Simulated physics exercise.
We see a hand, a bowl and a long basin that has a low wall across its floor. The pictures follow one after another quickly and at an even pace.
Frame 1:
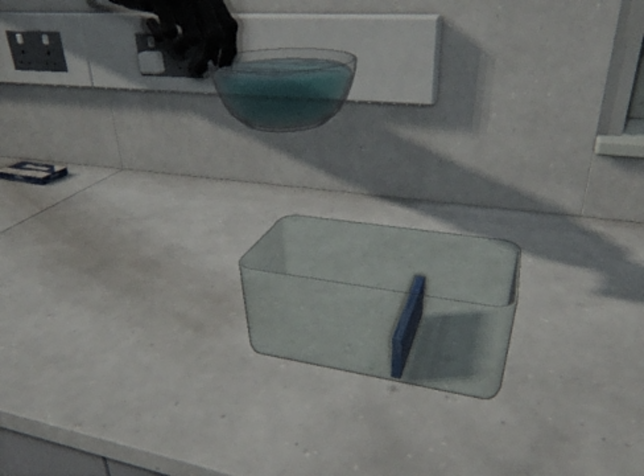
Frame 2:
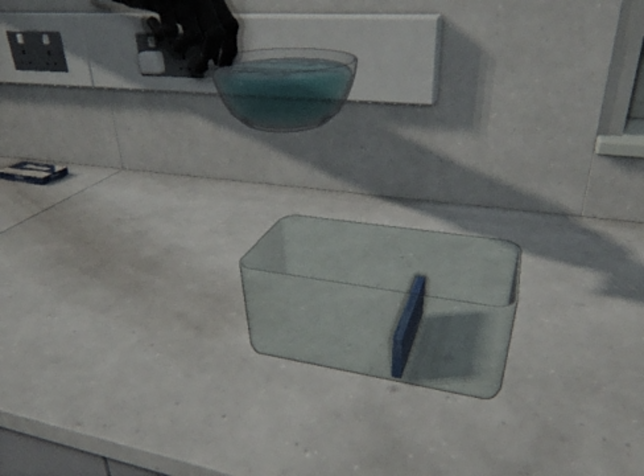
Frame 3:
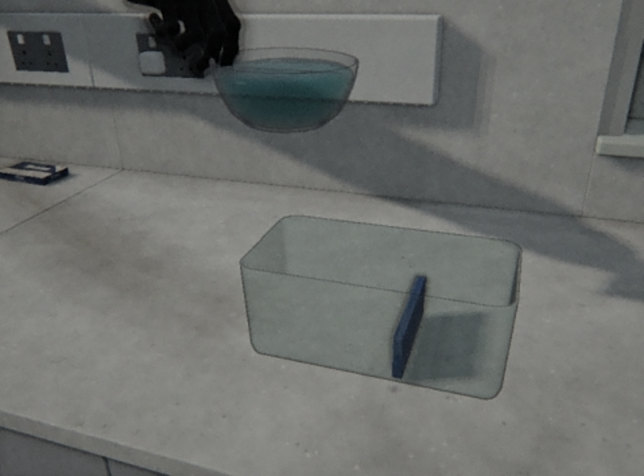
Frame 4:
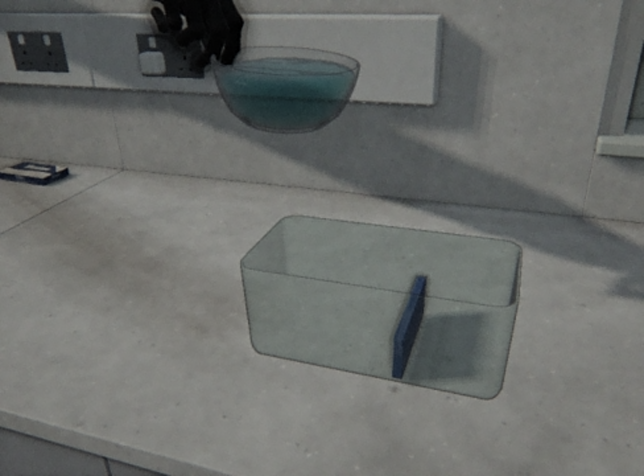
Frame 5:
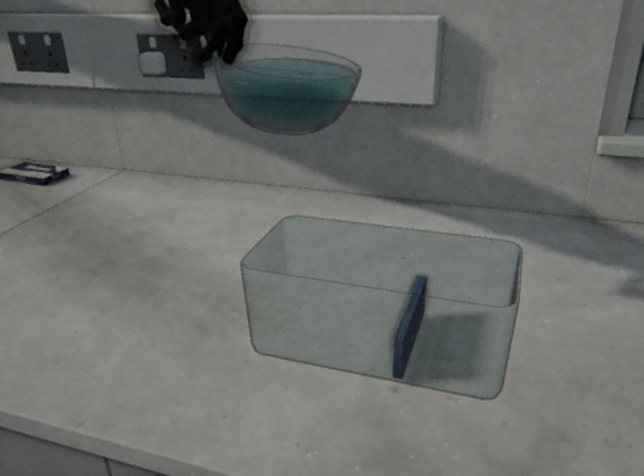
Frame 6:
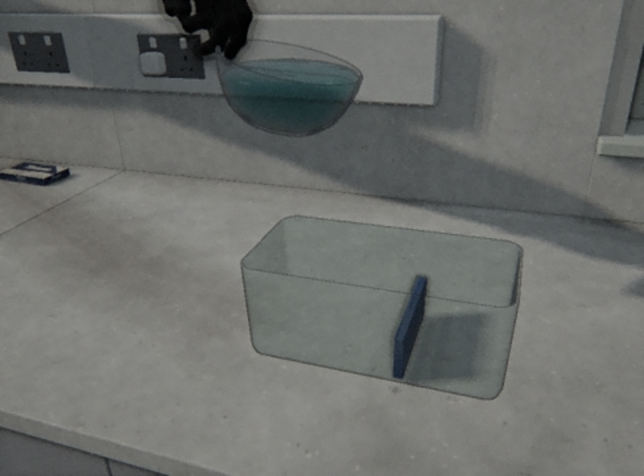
A dark hand slowly tilts a bowl of blue liquid rightward above a long clear basin.
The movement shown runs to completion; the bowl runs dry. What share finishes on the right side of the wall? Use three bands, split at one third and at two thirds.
Between a third and two thirds ends up there.
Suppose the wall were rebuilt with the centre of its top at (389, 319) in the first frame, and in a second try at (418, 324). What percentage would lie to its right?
The first placement gives around 65 percent, the second 40 percent.
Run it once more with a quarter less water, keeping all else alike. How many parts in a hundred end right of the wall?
That works out to some 35 %.
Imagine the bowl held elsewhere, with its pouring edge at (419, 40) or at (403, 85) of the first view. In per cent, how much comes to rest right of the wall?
75 %, 80 %.
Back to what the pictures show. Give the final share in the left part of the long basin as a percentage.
Estimate: Some 50 per cent.
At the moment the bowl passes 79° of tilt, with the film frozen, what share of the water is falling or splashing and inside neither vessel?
Share: Approx. 50 %.
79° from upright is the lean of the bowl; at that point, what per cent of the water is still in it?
25 %.
A moment on, the bowl is tipped on its side and 25 per cent is still to pour, 6 is left of the wall and 20 right of it.
Next, the bowl is tipped right over and 0 per cent is still to pour, 48 is left of the wall and 48 right of it.
Then the bowl is tipped right over and 0 per cent is still to pour, 50 is left of the wall and 48 right of it.
Later the bowl is tipped right over and 0 per cent is still to pour, 50 is left of the wall and 48 right of it.
In the end 50 per cent lies left of the wall, 48 right of it and 2 outside.
